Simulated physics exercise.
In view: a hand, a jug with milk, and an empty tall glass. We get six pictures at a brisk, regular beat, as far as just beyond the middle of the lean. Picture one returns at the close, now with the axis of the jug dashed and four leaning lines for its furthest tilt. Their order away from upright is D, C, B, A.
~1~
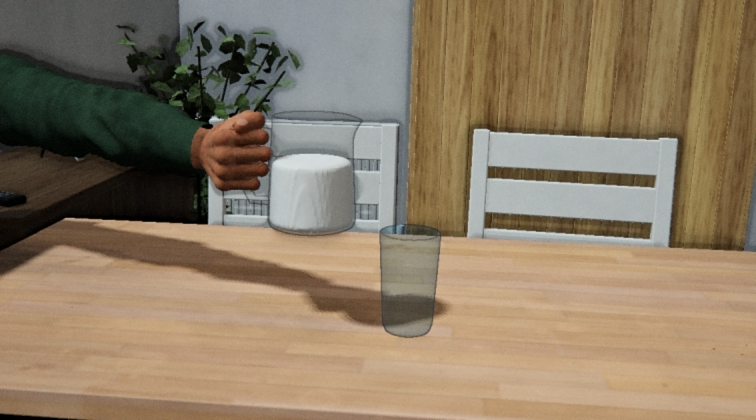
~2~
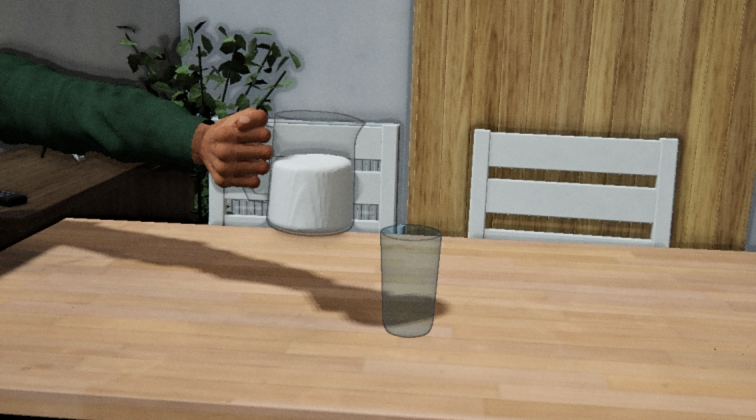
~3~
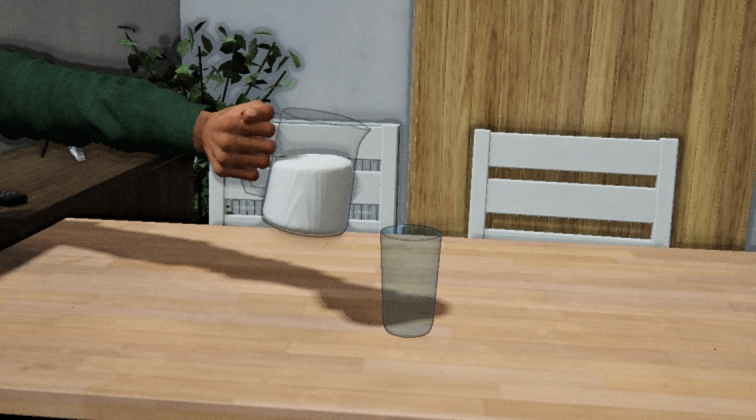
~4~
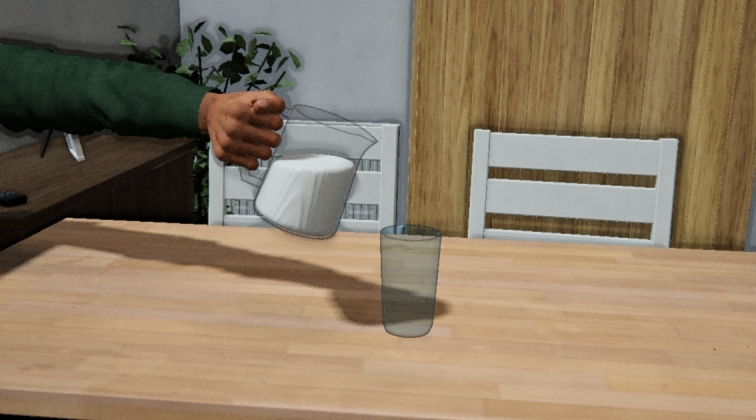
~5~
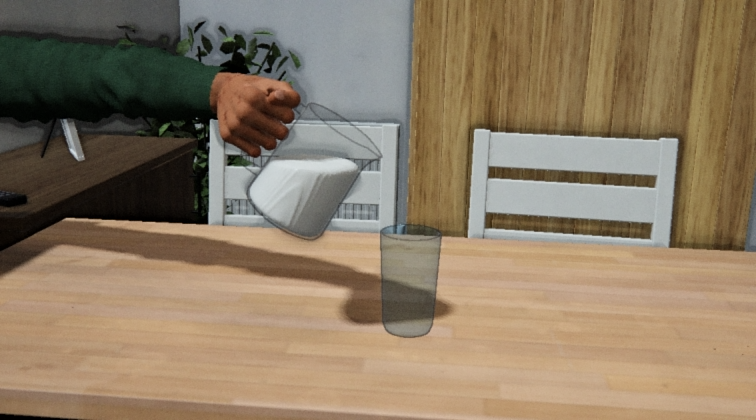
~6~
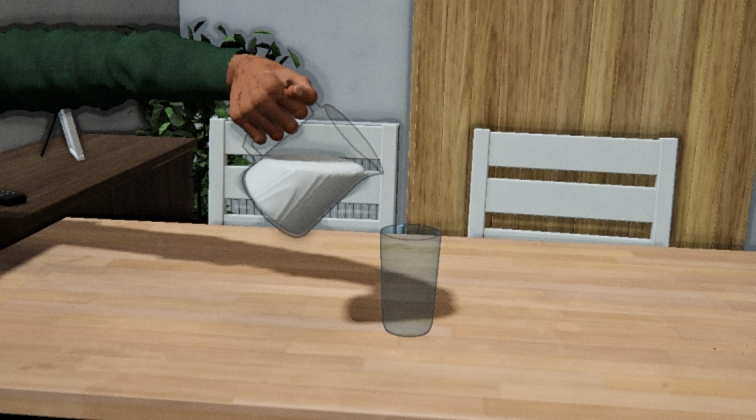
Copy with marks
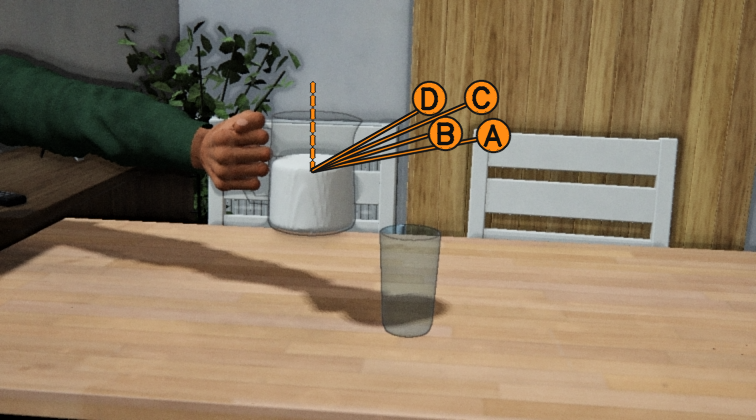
At a wooden table with white chairs behind it, a hand in a green sleeve held a clear jug of milk upright, then gradually tilted it rightward near an empty tall glass.
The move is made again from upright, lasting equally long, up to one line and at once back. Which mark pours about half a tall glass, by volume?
Take B.
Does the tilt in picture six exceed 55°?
No, it does not.
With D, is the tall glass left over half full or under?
Under half.
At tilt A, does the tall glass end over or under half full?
Over.
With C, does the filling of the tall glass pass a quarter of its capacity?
Yes, it does.
In orange, A at (476, 139); B at (427, 135); C at (466, 104); D at (417, 111).
With A, the tall glass ends with about 70 % of what it can hold.
With B, the tall glass ends with about 51 % of what it can hold.
With C, the tall glass ends with about 32 % of what it can hold.
With D, the tall glass ends with about 17 % of what it can hold.
